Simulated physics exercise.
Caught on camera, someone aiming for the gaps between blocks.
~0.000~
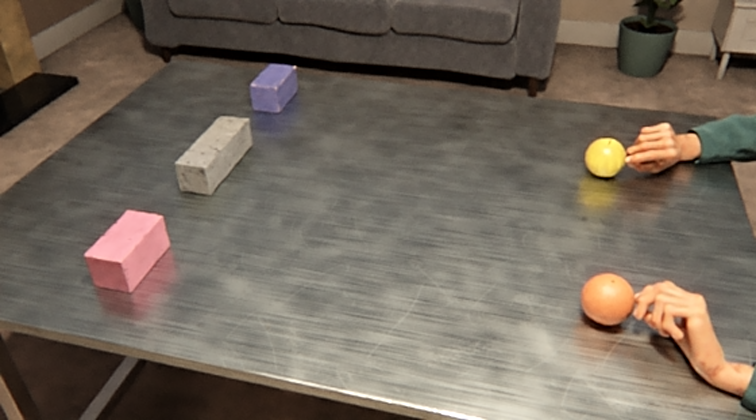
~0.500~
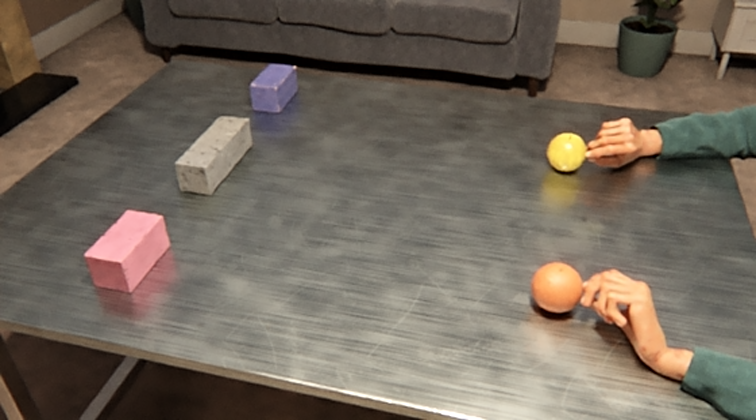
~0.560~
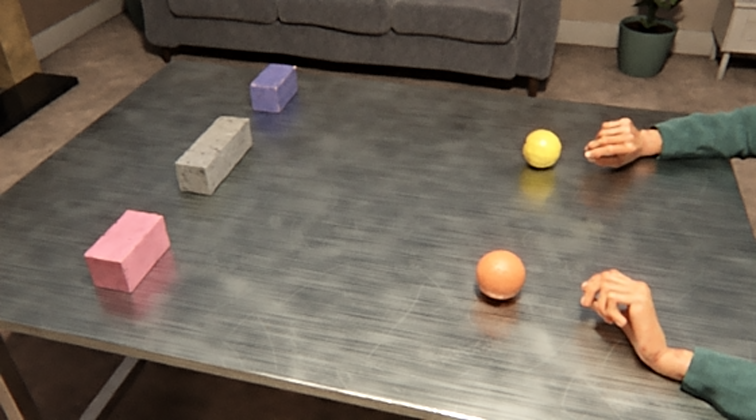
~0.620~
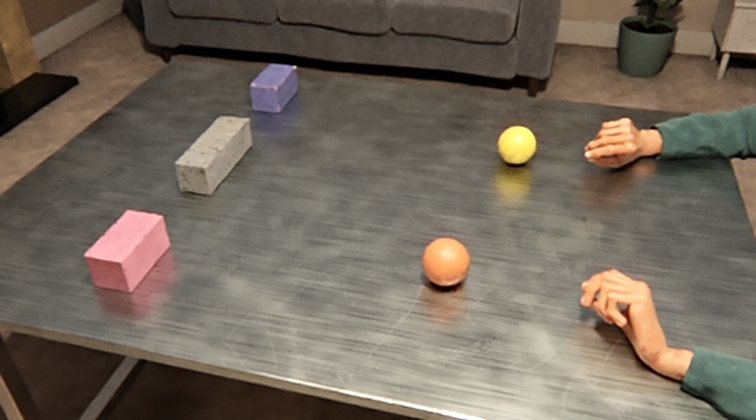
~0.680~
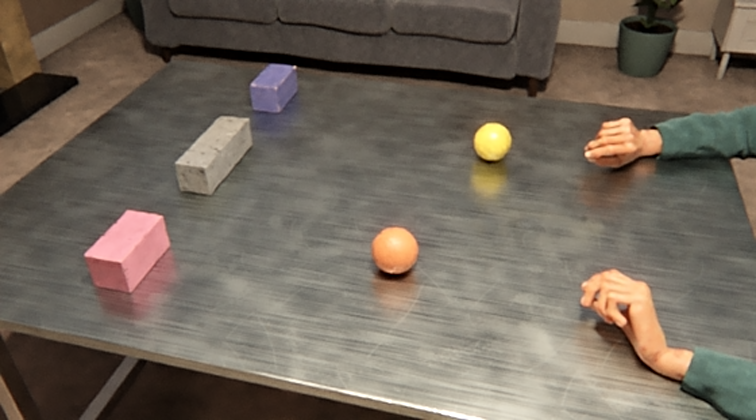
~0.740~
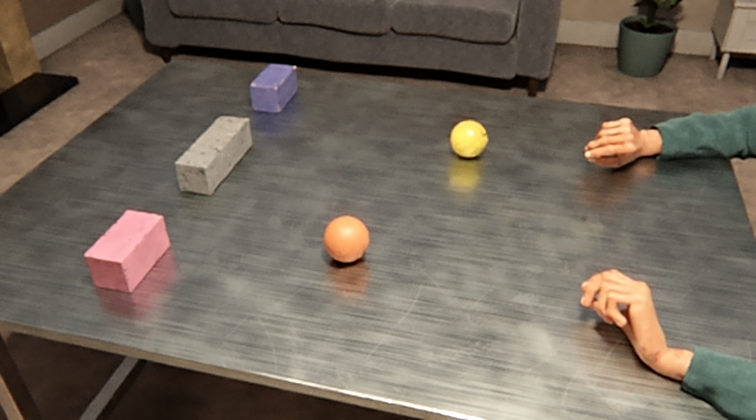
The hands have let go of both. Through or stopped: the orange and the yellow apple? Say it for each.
Here the orange rolls through, the yellow apple rolls through.
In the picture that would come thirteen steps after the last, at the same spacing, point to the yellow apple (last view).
At about (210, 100).
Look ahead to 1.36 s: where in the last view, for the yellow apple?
At about (256, 110).
After 1.36 s, orange heading on; yellow apple heading on near (256, 110).
In the end (2.3 s), the orange passes through its gap; the yellow apple passes through its gap.
